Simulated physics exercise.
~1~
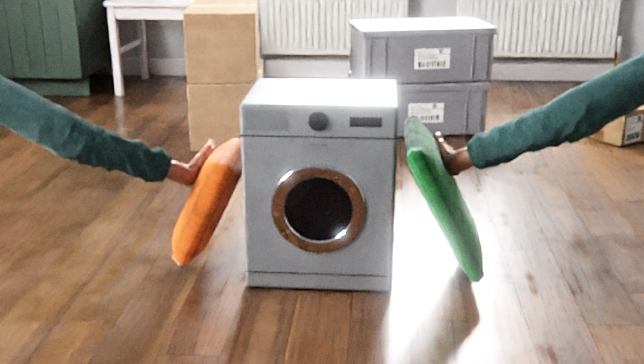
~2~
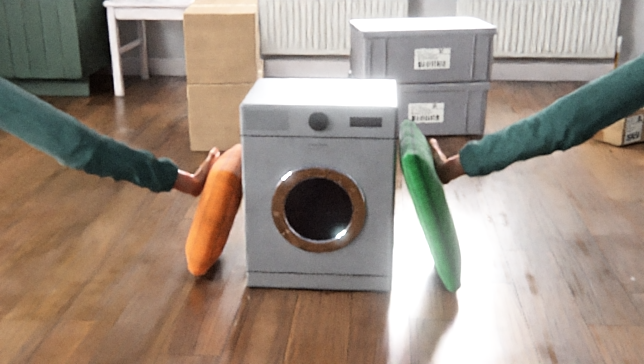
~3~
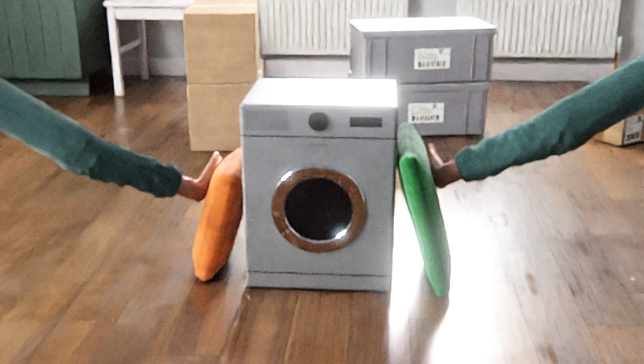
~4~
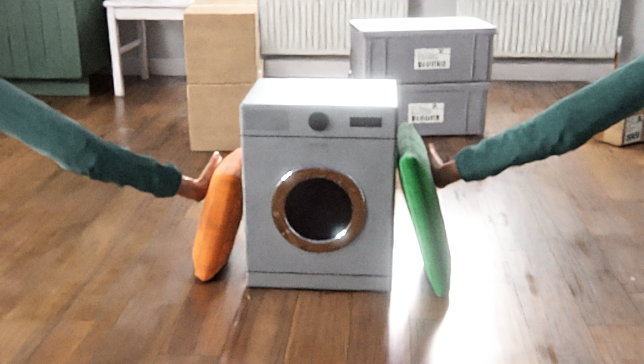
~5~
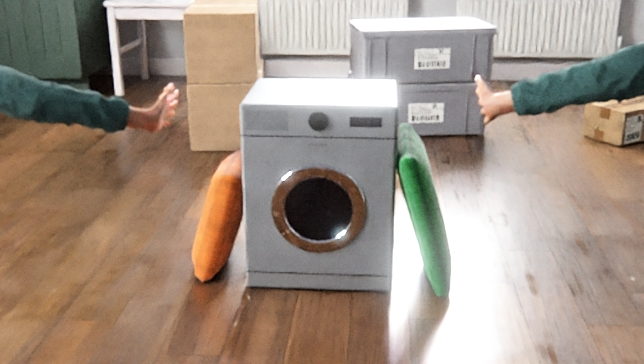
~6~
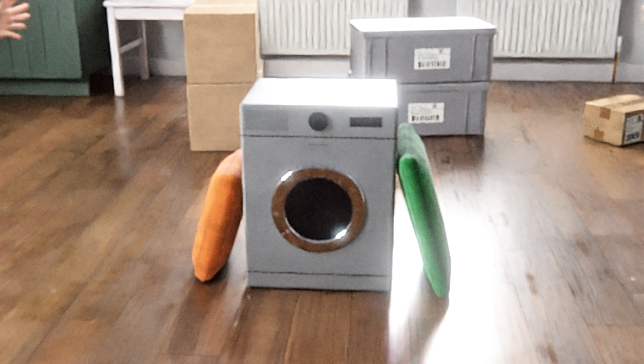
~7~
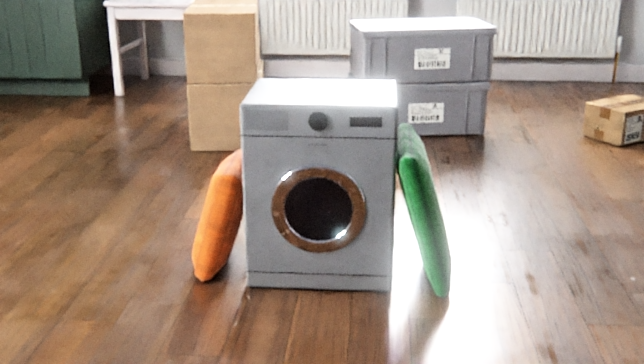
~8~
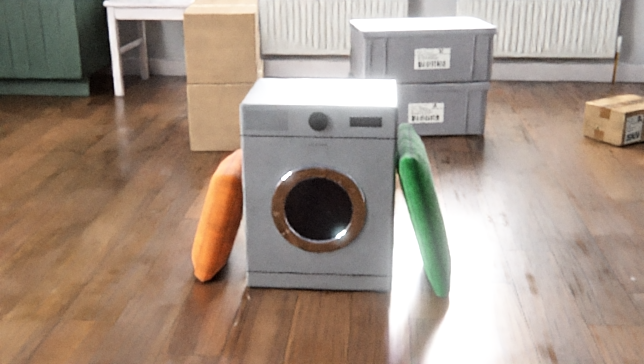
Two hands pressed an orange soft bag and a green cushion against opposite sides of a grey machine, the orange on the left and the green on the right, then let go and drew away, and both stayed leaning there.
